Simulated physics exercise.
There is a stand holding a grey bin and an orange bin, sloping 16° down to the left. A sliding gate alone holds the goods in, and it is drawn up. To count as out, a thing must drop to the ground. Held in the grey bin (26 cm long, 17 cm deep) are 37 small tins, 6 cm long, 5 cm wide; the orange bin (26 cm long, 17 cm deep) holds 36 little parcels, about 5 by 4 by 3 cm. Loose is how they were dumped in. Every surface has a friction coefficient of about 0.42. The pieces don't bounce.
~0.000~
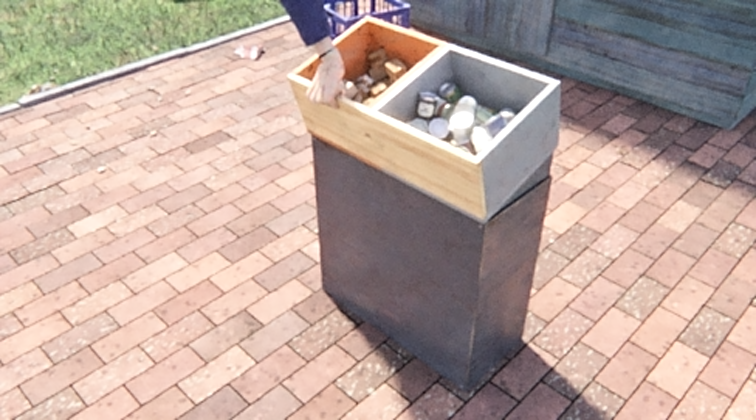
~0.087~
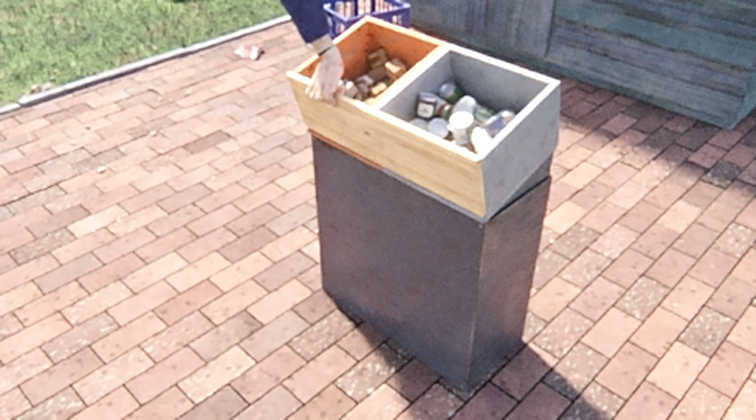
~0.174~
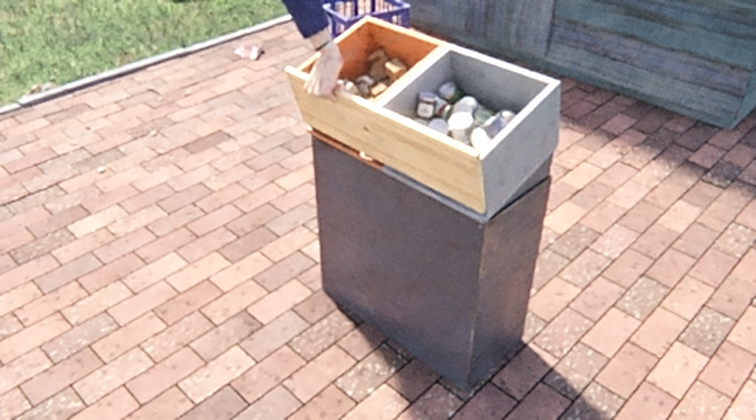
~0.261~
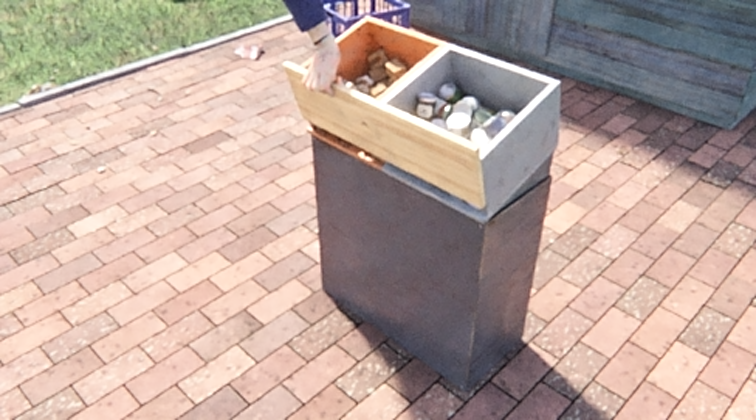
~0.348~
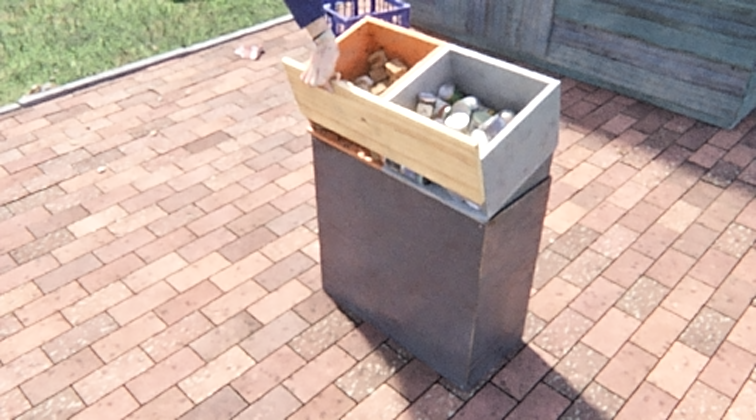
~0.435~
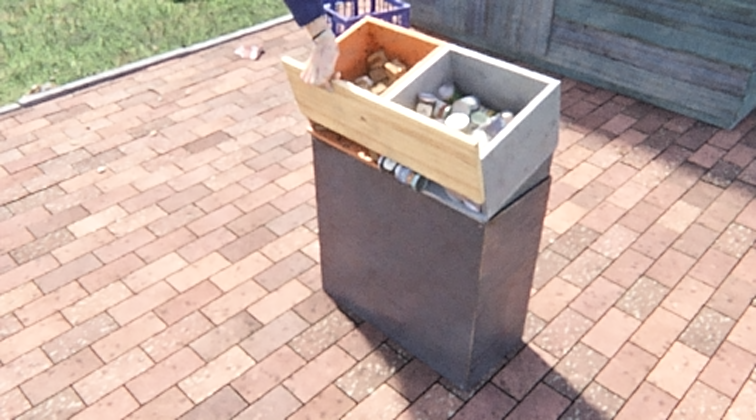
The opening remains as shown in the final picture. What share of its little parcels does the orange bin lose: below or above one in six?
It sheds under a sixth of them.
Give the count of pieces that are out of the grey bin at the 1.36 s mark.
Count for the grey bin: Roughly 2.
After 0.85 s, the grey bin is down by 2 of 37 and the orange bin has all 36.
After 1.36 s, the grey bin is down by 2 of 37 and the orange bin has all 36.
After 2.08 s, the grey bin is down by 4 of 37 and the orange bin has all 36.
When it is over (at 3.00 s), the grey bin is down by 5 of 37 and the orange bin has all 36. Asked share, 0 of 36, 0 per cent.
